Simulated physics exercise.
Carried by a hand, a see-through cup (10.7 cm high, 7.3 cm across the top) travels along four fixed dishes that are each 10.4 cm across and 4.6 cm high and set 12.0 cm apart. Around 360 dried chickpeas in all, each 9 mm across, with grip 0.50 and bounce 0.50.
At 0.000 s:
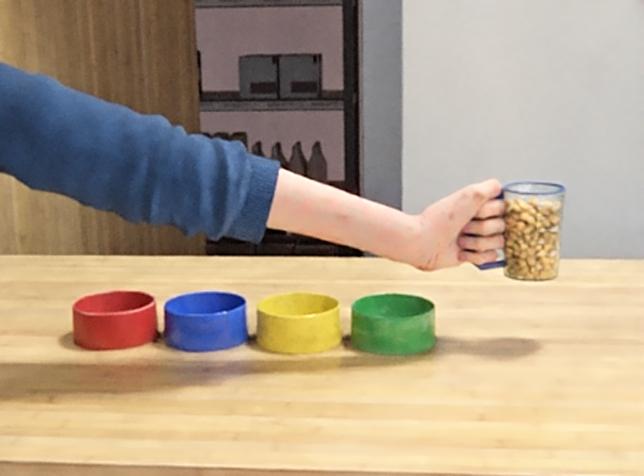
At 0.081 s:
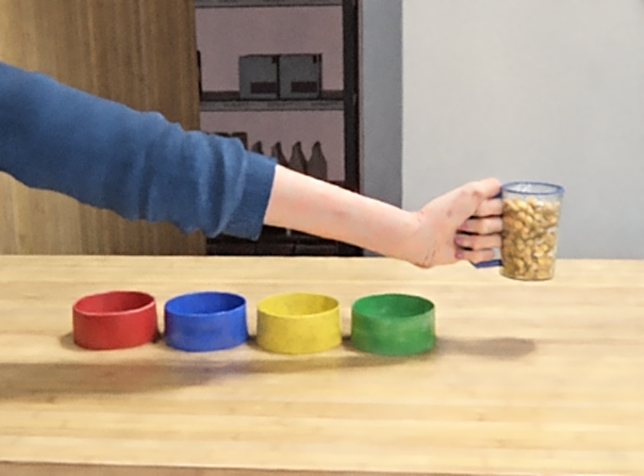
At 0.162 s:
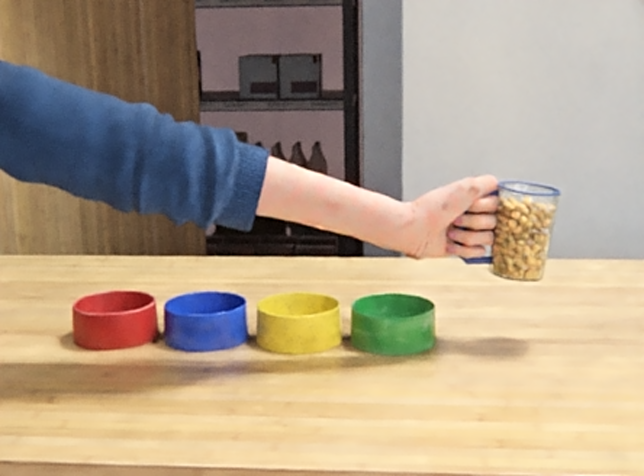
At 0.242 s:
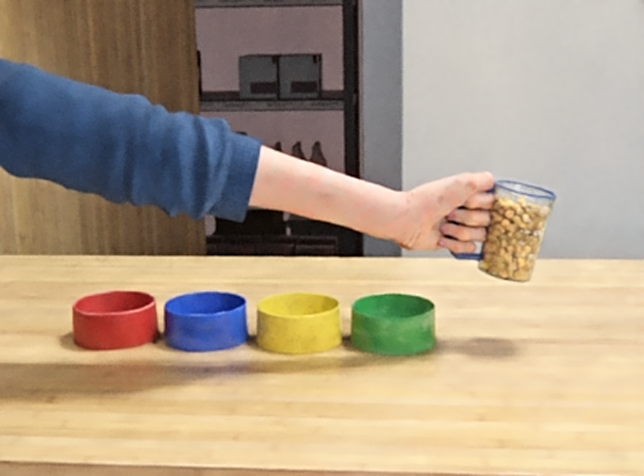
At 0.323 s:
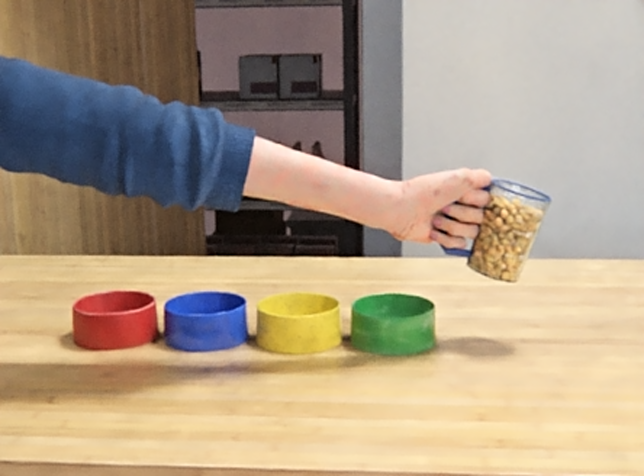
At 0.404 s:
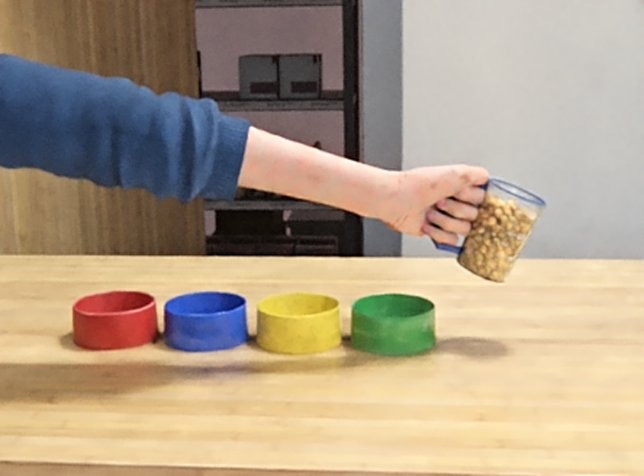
A hand holding a see-through cup of dried chickpeas moves slightly left above a wooden table and gradually tilts the cup to the right, while green, yellow, blue and red dishes sit still in a row below.
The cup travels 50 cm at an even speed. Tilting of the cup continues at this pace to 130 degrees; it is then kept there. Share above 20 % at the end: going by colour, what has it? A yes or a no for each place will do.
At the end, red: I expect its count to stay within a fifth of the total. Blue: I expect its count to stay within a fifth of the total. Green: I expect its count to outstrip a fifth of the total. Yellow: I expect its count to stay within a fifth of the total. Counter: I expect its count to stay within a fifth of the total.
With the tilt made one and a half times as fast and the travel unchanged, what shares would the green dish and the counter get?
Result - green dish: 20; counter: 80.
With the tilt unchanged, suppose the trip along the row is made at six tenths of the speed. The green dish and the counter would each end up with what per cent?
Green: 0; counter: 100.
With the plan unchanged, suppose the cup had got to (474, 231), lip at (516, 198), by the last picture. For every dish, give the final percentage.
Final shares - red 0 %, blue 80 %, green 0 %, yellow 0 %.
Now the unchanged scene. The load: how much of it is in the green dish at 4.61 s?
I'd say close to 90 per cent at that point.
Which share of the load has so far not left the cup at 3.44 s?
Some 0 per cent of the load.
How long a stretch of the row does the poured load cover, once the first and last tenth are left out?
About 9 cm.
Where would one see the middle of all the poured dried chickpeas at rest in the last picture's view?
I'd say roughly (394, 323).
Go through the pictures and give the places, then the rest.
In the first frame, cup at (532, 231), tilt 0 degrees, lip at (564, 188), moved 0.0 cm; middle of the pieces at (534, 233); green dish at (393, 306); yellow dish at (298, 305); blue dish at (205, 303); red dish at (114, 302).
In the second frame, cup at (529, 231), tilt 2 degrees, lip at (563, 189), moved 0.3 cm; middle of the pieces at (531, 233).
In the third frame, cup at (522, 231), tilt 7 degrees, lip at (559, 192), moved 1.2 cm; middle of the pieces at (524, 233).
In the fourth frame, cup at (514, 231), tilt 12 degrees, lip at (555, 195), moved 2.1 cm; middle of the pieces at (516, 233).
In the fifth frame, cup at (506, 231), tilt 17 degrees, lip at (550, 199), moved 3.0 cm; middle of the pieces at (508, 234).
In the sixth frame, cup at (499, 231), tilt 23 degrees, lip at (545, 203), moved 4.0 cm; middle of the pieces at (500, 234); green dish at (393, 306); yellow dish at (298, 305); blue dish at (205, 303); red dish at (114, 302). Its pace works out near 65 degrees a second; the hand travels 12 cm a second.
Then, at 2.23 s, tilt 130 degrees; cup holds 0 %, green 90 %.
Then, at 3.44 s, tilt 130 degrees; cup holds 0 %, green 90 %.
After 4.61 s, tilt 130 degrees; cup holds 0 %, green 90 %.
In the end, at 4.9 s, red 0 %, blue 0 %, green 90 %, yellow 0 %, counter 10 %.
